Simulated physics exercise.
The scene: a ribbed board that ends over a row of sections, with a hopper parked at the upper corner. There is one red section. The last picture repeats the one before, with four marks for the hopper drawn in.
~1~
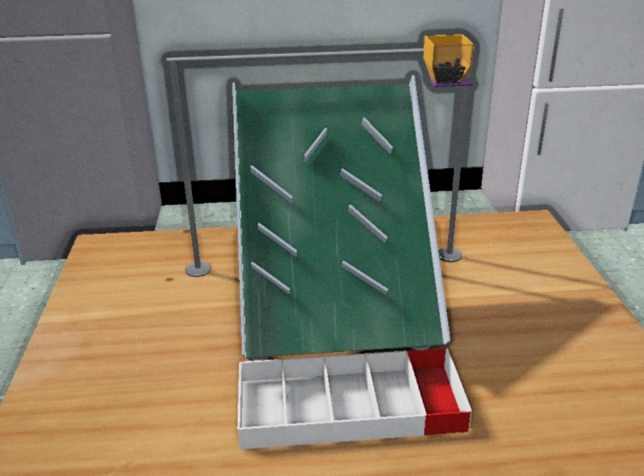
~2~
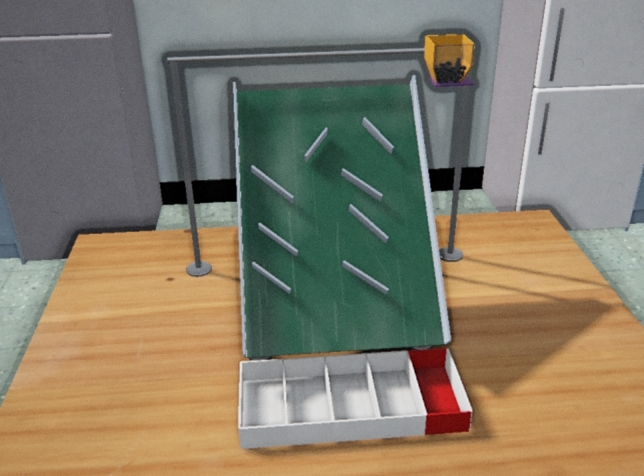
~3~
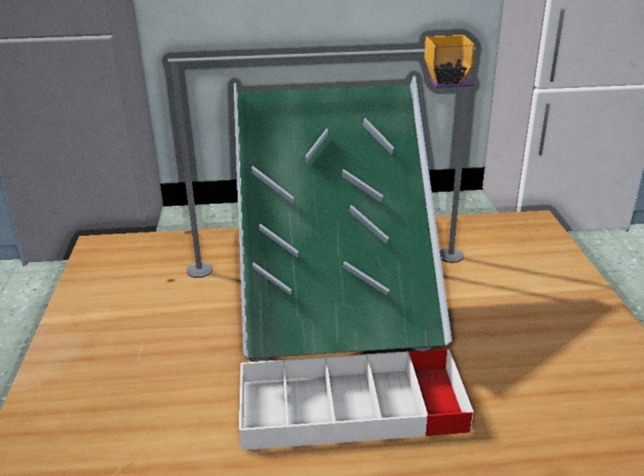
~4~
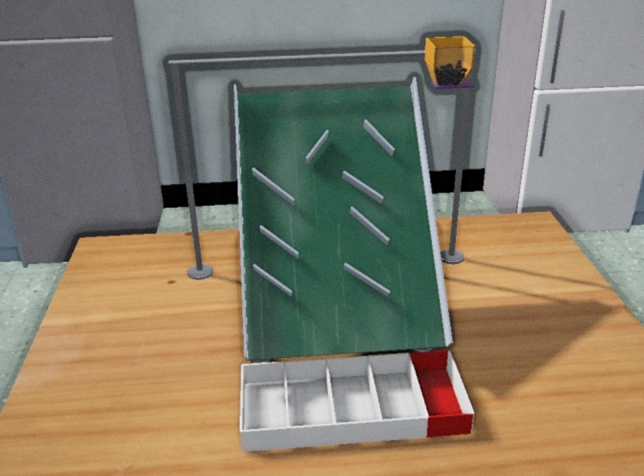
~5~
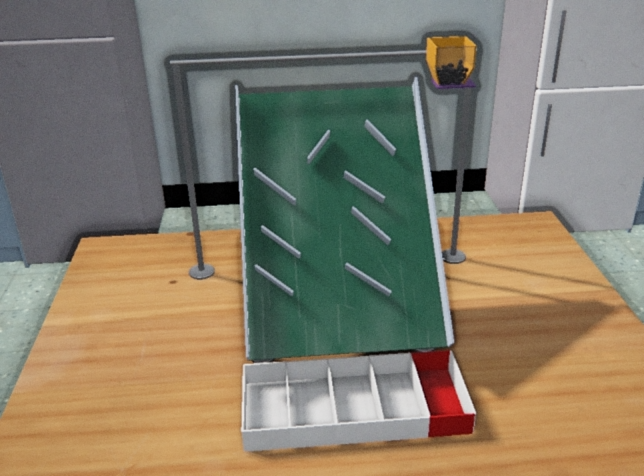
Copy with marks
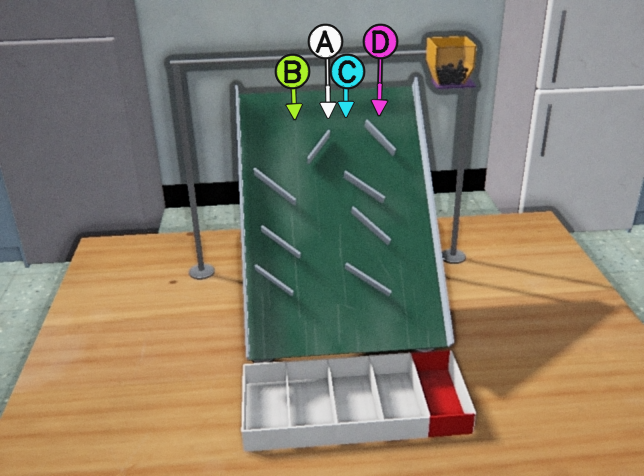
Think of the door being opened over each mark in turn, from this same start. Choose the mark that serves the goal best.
The best mark is D.
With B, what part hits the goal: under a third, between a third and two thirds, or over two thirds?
Mark B gives under a third.
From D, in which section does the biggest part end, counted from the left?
It is the fifth one.
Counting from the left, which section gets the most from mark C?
The fifth.
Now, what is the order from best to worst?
D, C, A, B.
On the marked copy, mark A meets the board at (328, 112); mark B meets the board at (294, 113); mark C meets the board at (345, 111); mark D meets the board at (379, 109).
Choosing A, about a third in the red section, about half in other sections, a small part held on the board.
Choosing B, a small part in the red section, most in other sections, a small part held on the board.
Choosing C, about two thirds in the red section, about a third in other sections, a stray few held on the board.
Choosing D, nearly all in the red section.
